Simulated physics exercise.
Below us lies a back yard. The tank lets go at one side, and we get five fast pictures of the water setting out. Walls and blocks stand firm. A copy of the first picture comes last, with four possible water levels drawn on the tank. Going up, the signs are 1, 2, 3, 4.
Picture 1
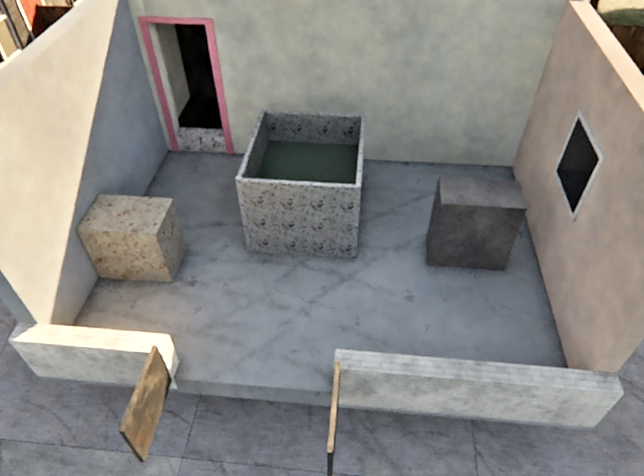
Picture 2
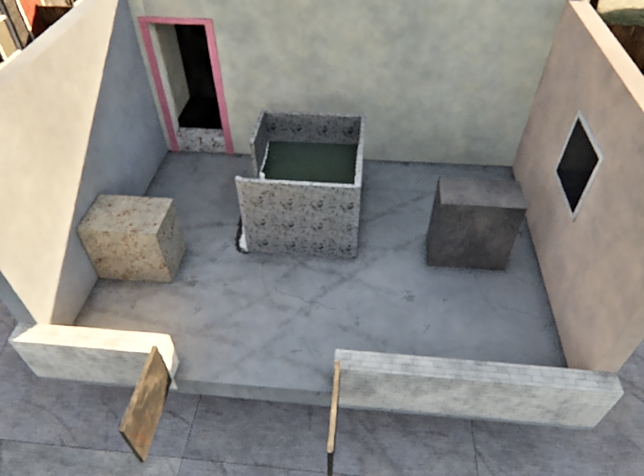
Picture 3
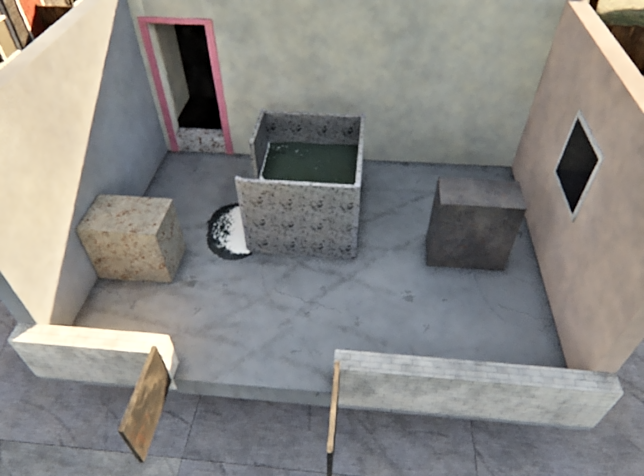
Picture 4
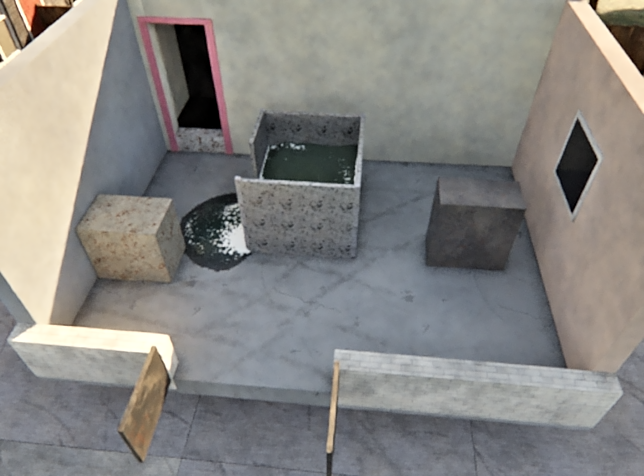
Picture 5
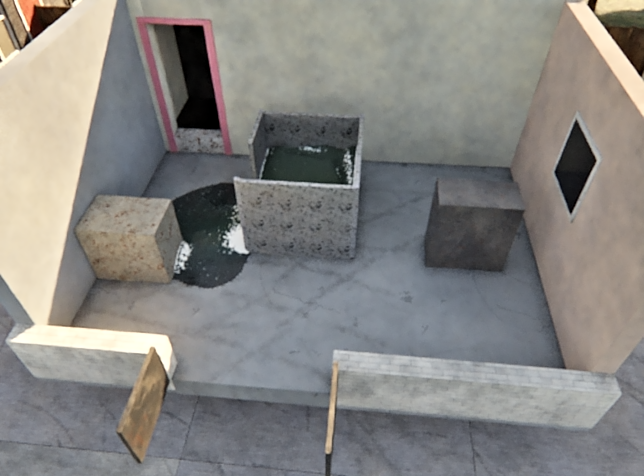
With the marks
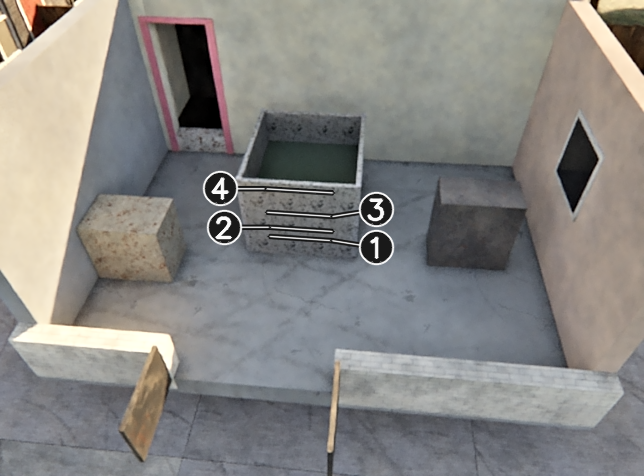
At first, dark water lies still in a speckled stone tank in the middle of a walled back yard. Then the tank's left side is open and water pours out onto the grey floor, foaming white, and the dark pool spreads left until it meets the pale block.
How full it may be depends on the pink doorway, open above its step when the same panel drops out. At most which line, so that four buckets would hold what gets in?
3 is the one.
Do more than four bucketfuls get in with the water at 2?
No.
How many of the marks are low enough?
Three of the four.
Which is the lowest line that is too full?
It is 4.
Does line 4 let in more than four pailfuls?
Yes, that goes wrong.
On the marked copy, 1 at (300, 238); 2 at (300, 229); 3 at (299, 214); 4 at (298, 190); from the bottom up 1, 2, 3, 4.
With 1, nothing gets over.
With 2, nothing gets over.
With 3, a bucket or two gets in.
With 4, about 13 bucketfuls get in.
